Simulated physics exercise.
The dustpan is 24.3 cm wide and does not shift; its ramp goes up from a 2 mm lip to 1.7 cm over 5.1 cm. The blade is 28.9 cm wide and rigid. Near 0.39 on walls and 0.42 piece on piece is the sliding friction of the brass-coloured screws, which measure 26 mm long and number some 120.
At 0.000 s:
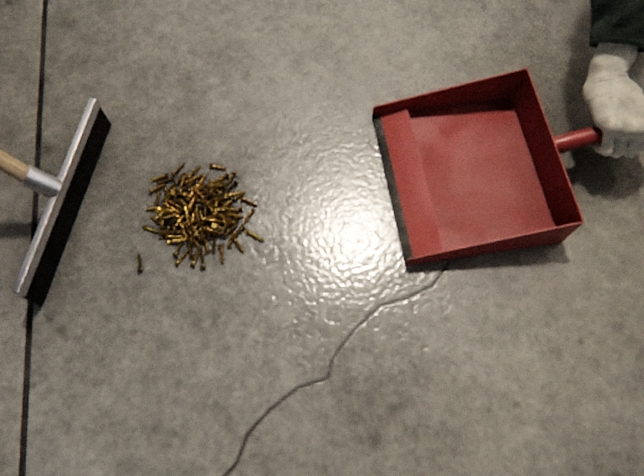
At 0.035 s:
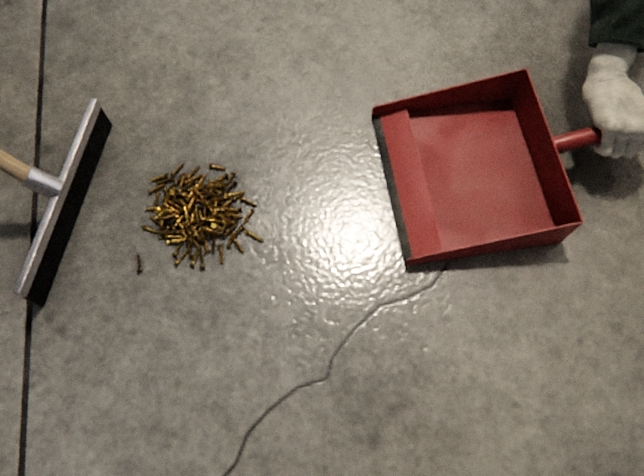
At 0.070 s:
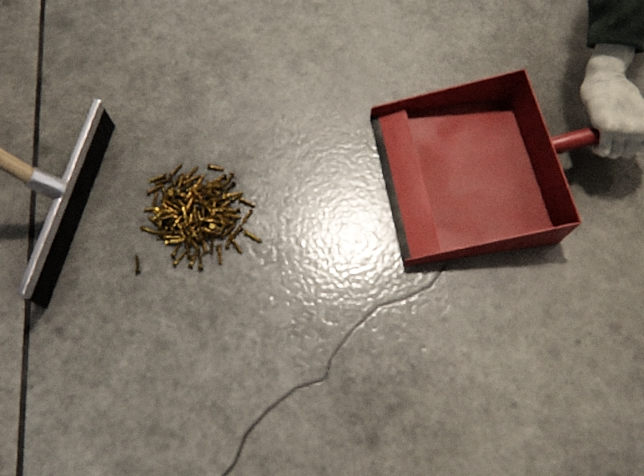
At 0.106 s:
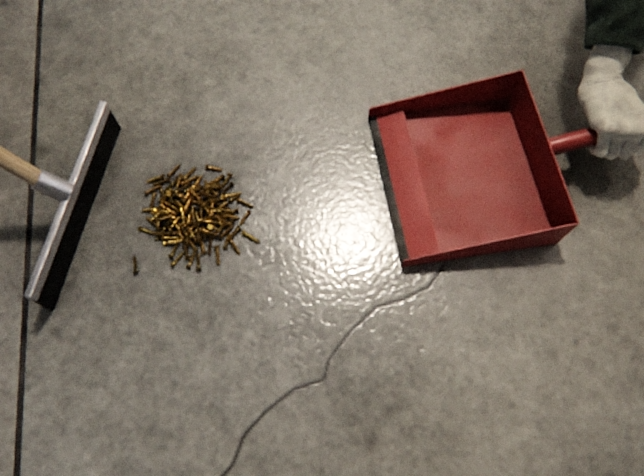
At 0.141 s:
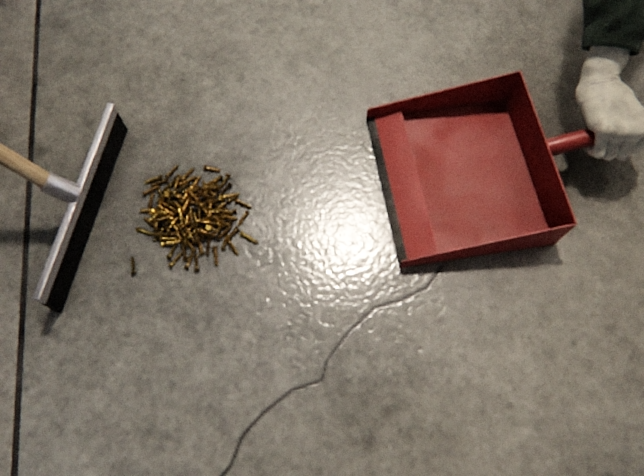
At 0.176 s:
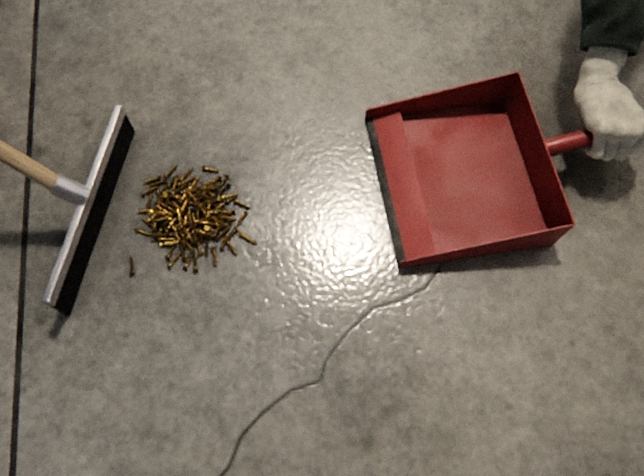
The clip opens on a pile of small brass-coloured pieces on a cracked grey floor, between a wide dark blade on a wooden handle and a red dustpan gripped by a gloved hand. The blade slides a short way right, nearing the pile, while the pieces and dustpan stay put.
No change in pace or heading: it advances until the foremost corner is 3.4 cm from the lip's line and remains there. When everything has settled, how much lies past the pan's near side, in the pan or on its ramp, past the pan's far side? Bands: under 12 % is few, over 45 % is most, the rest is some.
Near side: Some; pan: Few; far side: Few.
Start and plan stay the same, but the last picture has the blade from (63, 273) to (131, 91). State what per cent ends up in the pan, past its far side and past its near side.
That ends as pan 0, far 5, and near 0.
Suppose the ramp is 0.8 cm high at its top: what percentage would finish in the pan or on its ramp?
In that case roughly 0 percent.
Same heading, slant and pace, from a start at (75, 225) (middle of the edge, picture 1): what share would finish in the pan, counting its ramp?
Around 0 %.
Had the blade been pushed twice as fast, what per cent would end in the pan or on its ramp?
Some 10 %.
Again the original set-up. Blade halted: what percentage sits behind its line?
Some 0 per cent.
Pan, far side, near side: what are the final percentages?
In per cent - near side 20, pan 0, far side 0.
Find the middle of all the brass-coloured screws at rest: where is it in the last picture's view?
In the last view, approximately (364, 246).
Then, at 0.58 s, middle of the blade 25 cm from the lip; 0 % over the lip, far side 0 %, near side 0 %.
Then, at 0.85 s, middle of the blade 14 cm from the lip; 0 % over the lip, far side 0 %, near side 5 %.
Then, at 1.22 s, middle of the blade 8 cm from the lip; 0 % over the lip, far side 0 %, near side 20 %.
At rest (2.1 s), near side 20 %, pan 0 %, far side 0 %, in front of the lip or behind the blade 75 %.
